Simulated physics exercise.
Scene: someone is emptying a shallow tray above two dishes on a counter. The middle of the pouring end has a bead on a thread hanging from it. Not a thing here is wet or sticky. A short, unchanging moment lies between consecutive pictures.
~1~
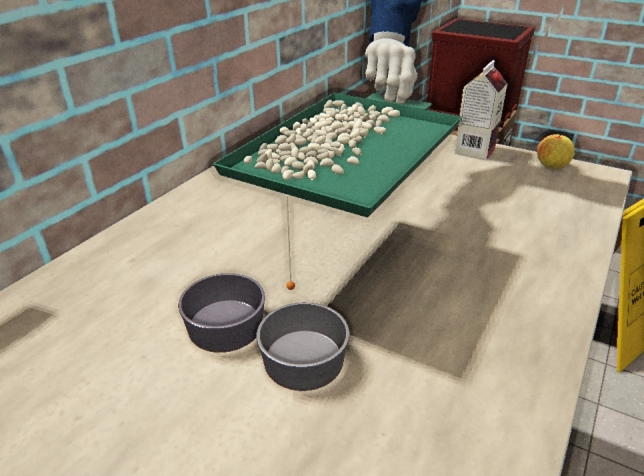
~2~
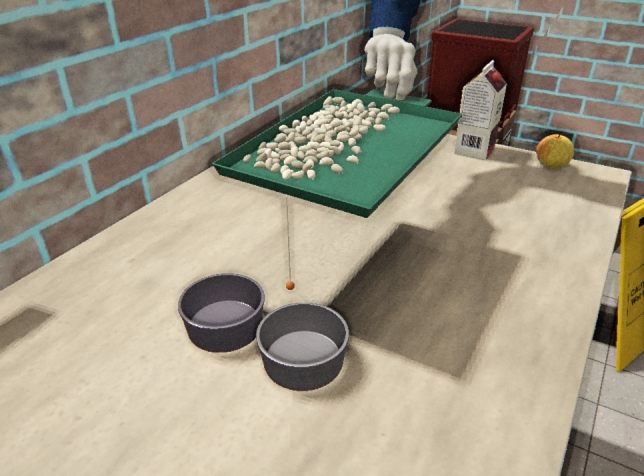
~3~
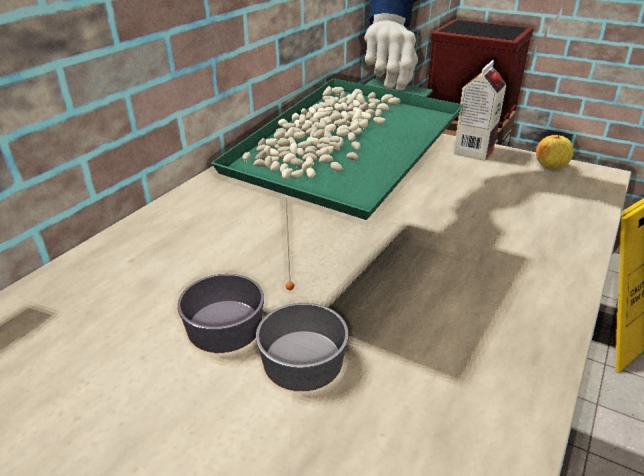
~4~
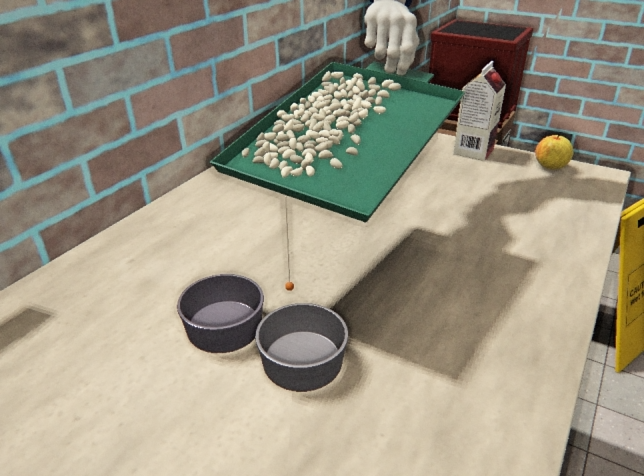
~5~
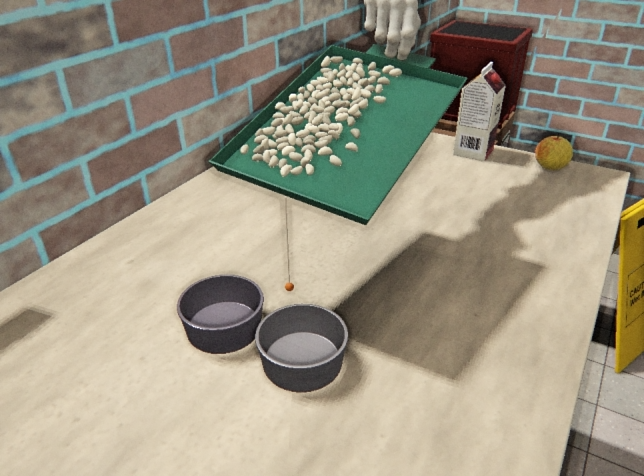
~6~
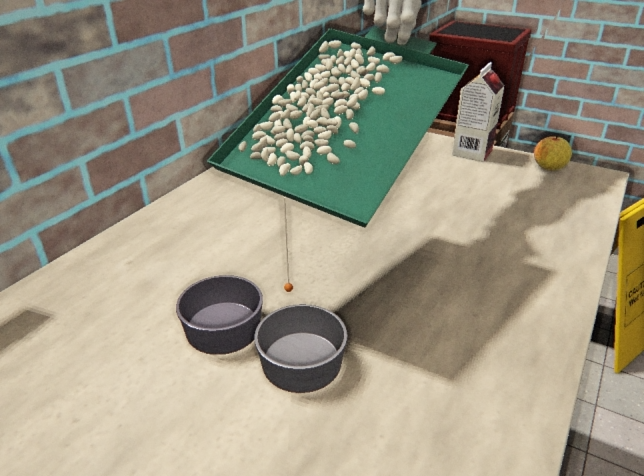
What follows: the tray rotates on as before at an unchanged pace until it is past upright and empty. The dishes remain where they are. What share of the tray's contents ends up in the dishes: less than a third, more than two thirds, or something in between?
The dishes will end up with a third to two thirds of the load.
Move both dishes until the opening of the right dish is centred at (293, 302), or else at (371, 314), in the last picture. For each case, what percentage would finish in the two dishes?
First try: Roughly 20 per cent; second try: Roughly 20 per cent.
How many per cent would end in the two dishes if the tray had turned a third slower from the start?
Something like 50 percent, give or take.
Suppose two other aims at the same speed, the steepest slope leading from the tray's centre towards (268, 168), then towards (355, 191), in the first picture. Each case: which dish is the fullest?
Result 1: The left-hand one; result 2: The right-hand one.
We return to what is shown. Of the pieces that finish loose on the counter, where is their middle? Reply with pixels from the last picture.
I'd mark it at about (346, 407).
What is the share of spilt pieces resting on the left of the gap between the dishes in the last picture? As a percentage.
Estimate: Near 20 per cent.
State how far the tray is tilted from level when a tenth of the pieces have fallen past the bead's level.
About 70 degrees.
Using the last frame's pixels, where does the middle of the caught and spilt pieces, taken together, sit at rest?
Around (313, 369).
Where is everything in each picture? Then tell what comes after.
Corners of the pouring end at (219, 163) and (368, 204), level; middle of the load at (324, 132), white beans; left dish at (196, 335); right dish at (279, 372); bead on its thread at (291, 286), in the first frame.
Corners of the pouring end at (218, 163) and (368, 205), level; middle of the load at (324, 130), in the second frame.
Corners of the pouring end at (217, 162) and (367, 208), tipped barely, lowest at the right corner; middle of the load at (323, 124), in the third frame.
Corners of the pouring end at (216, 161) and (366, 211), tipped a little, lowest at the right corner; middle of the load at (323, 115), in the fourth frame.
Corners of the pouring end at (215, 160) and (366, 215), tipped clearly, lowest at the right corner; middle of the load at (322, 106), in the fifth frame.
Corners of the pouring end at (213, 159) and (365, 218), tipped clearly, lowest at the right corner; middle of the load at (320, 97); left dish at (194, 337); right dish at (277, 374), in the sixth frame.
Soon after the last picture, tray tipped steeply; most on the tray; a stray few outside both; about a quarter in the air.
A little later, tray tipped past a quarter turn; a small part on the tray; about a third in the right dish; a small part in the left dish; about a third outside both; a small part in the air.
Later still, tray tipped past a quarter turn; about half in the right dish; a small part in the left dish; about half outside both.
At rest, tray tipped past a quarter turn; about half in the right dish; a small part in the left dish; about half outside both.
